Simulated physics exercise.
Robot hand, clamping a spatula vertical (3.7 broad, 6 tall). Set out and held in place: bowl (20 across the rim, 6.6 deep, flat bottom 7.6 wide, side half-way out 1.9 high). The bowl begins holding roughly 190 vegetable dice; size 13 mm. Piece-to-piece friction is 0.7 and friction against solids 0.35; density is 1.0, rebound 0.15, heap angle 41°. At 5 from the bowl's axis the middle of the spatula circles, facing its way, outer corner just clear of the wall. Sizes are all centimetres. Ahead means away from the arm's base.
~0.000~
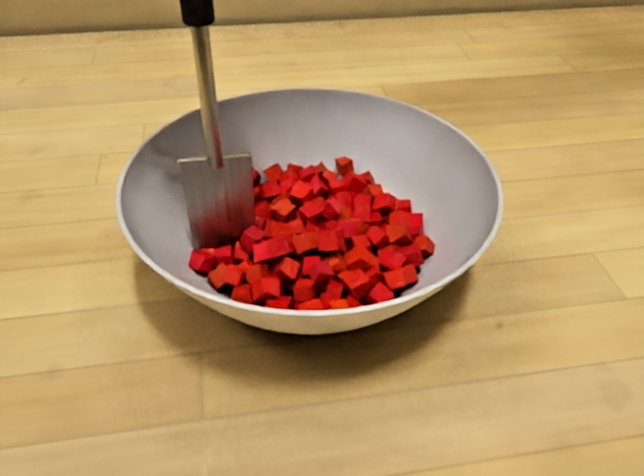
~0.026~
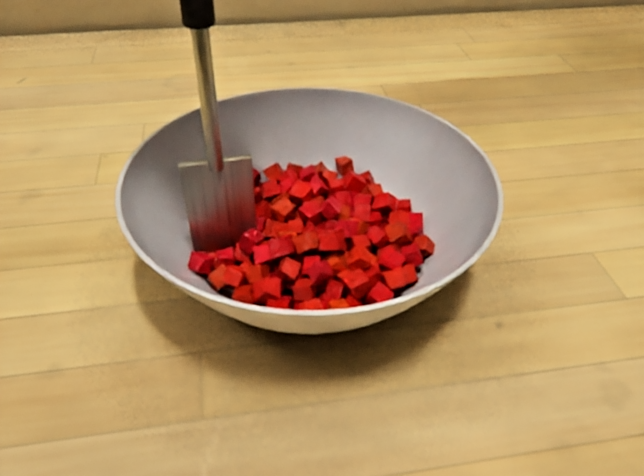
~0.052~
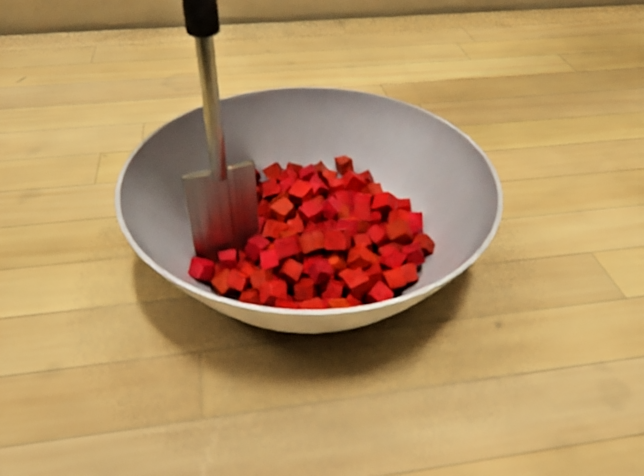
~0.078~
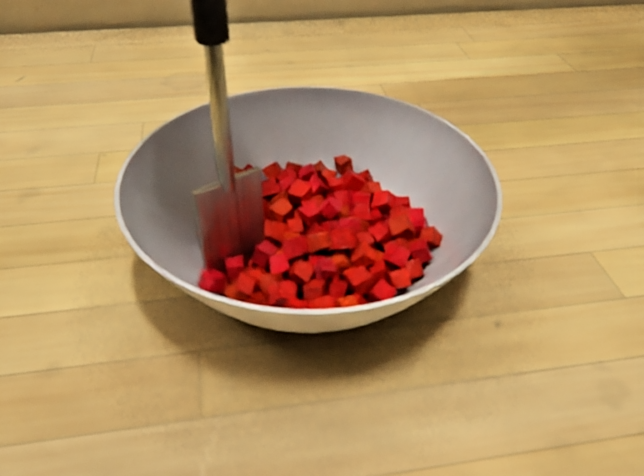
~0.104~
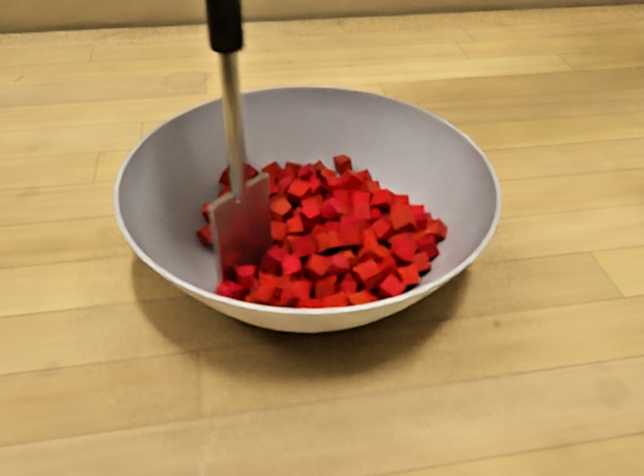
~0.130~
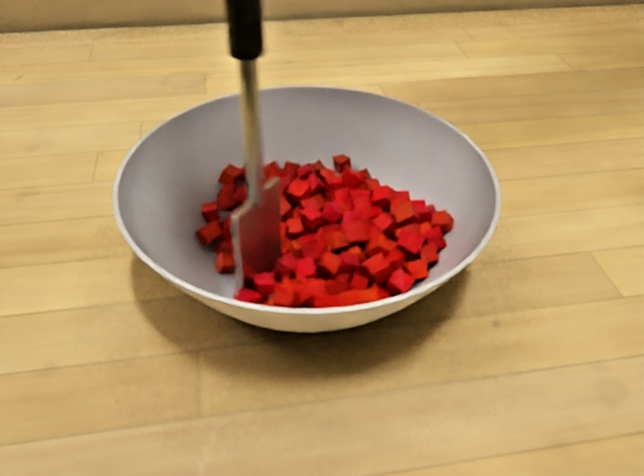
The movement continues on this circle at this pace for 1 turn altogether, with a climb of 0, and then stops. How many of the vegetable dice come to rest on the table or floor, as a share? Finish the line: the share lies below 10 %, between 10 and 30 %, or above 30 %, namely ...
... below 10 %.
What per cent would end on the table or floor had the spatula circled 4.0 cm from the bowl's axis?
Near 5 %.
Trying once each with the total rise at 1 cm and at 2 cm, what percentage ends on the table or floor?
Estimates: 5 % then 0 %.
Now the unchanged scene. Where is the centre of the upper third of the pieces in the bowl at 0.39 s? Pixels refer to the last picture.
Near (398, 152).
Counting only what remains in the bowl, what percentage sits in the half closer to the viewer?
I'd put it at roughly 75 per cent.
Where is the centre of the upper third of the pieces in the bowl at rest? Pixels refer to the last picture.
It is centred near (272, 271).
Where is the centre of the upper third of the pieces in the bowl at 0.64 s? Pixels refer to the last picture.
Somewhere around (199, 165), I think.
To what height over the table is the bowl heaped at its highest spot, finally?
I'd guess close to 6.5 centimetres.
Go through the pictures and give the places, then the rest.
In the first picture, spatula neck at (212, 131), 0° round; upper third of the load around (318, 229), from x 200 to 425, top at y 165; 192 in the bowl.
In the second picture, spatula neck at (212, 134), 4° round; upper third of the load around (315, 229), from x 200 to 425, top at y 165.
In the third picture, spatula neck at (216, 144), 15° round; upper third of the load around (315, 229), from x 200 to 425, top at y 165.
In the fourth picture, spatula neck at (224, 153), 27° round; upper third of the load around (318, 229), from x 210 to 430, top at y 165.
In the fifth picture, spatula neck at (237, 162), 39° round; upper third of the load around (334, 231), from x 210 to 435, top at y 165.
In the sixth picture, spatula neck at (254, 170), 51° round; upper third of the load around (340, 235), from x 210 to 445, top at y 165; 192 in the bowl.
By 0.39 s, 171° round, highest piece 9 above the table; 189 in the bowl, 3 in flight or on the tool.
By 0.64 s, 291° round, highest piece 8 above the table; 181 in the bowl, 9 on the table or floor, 2 in flight or on the tool.
By 0.97 s, 0° round, highest piece 6 above the table; 181 in the bowl, 11 on the table or floor.
By 1.67 s, 0° round, highest piece 6 above the table; 181 in the bowl, 11 on the table or floor.
Final count, 181 in the bowl, 11 on the table or floor. That is 6 % on the table or floor.
